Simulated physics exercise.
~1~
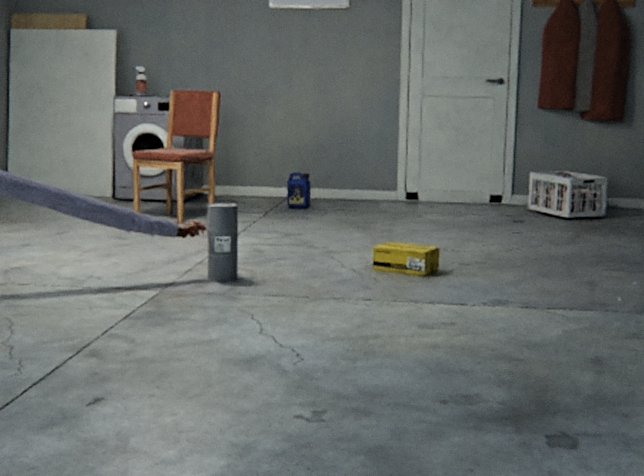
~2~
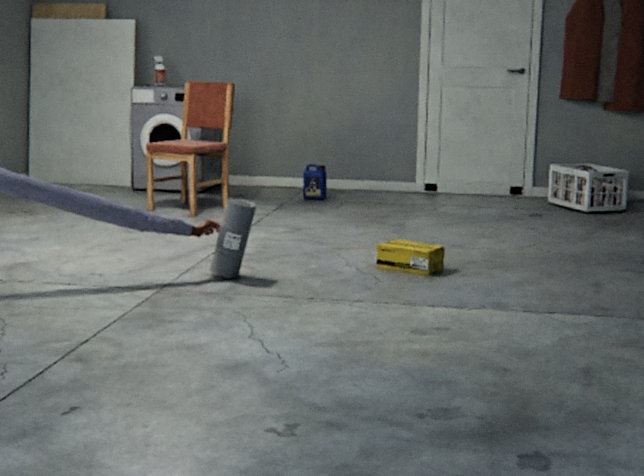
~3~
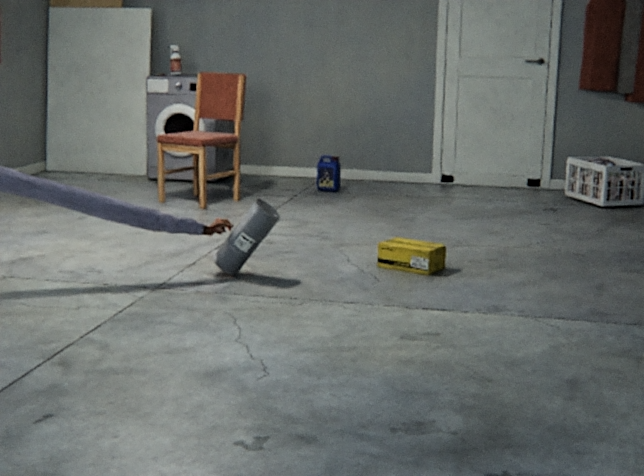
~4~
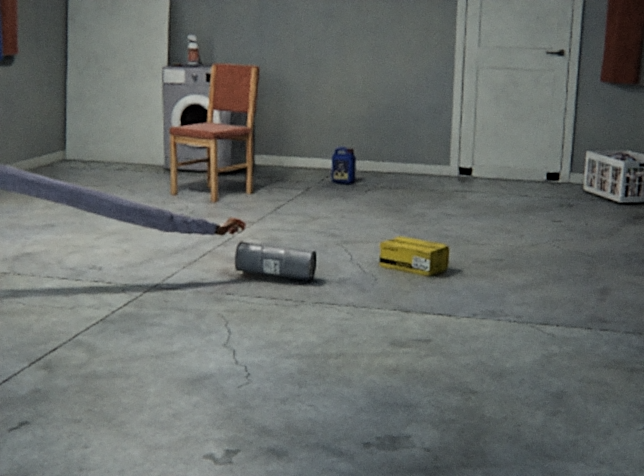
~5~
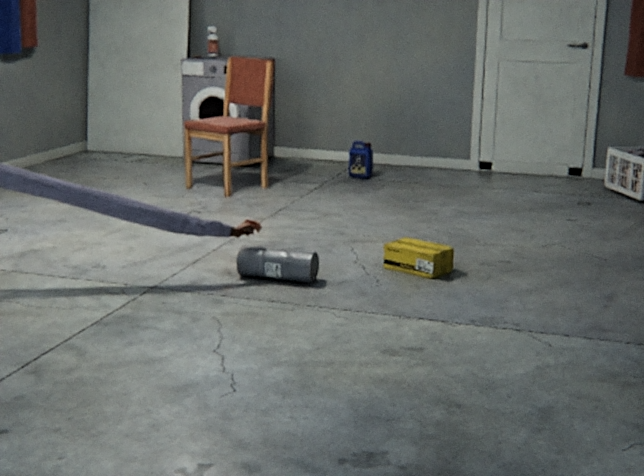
In a garage, an outstretched hand tips a grey canister rightward onto its side.
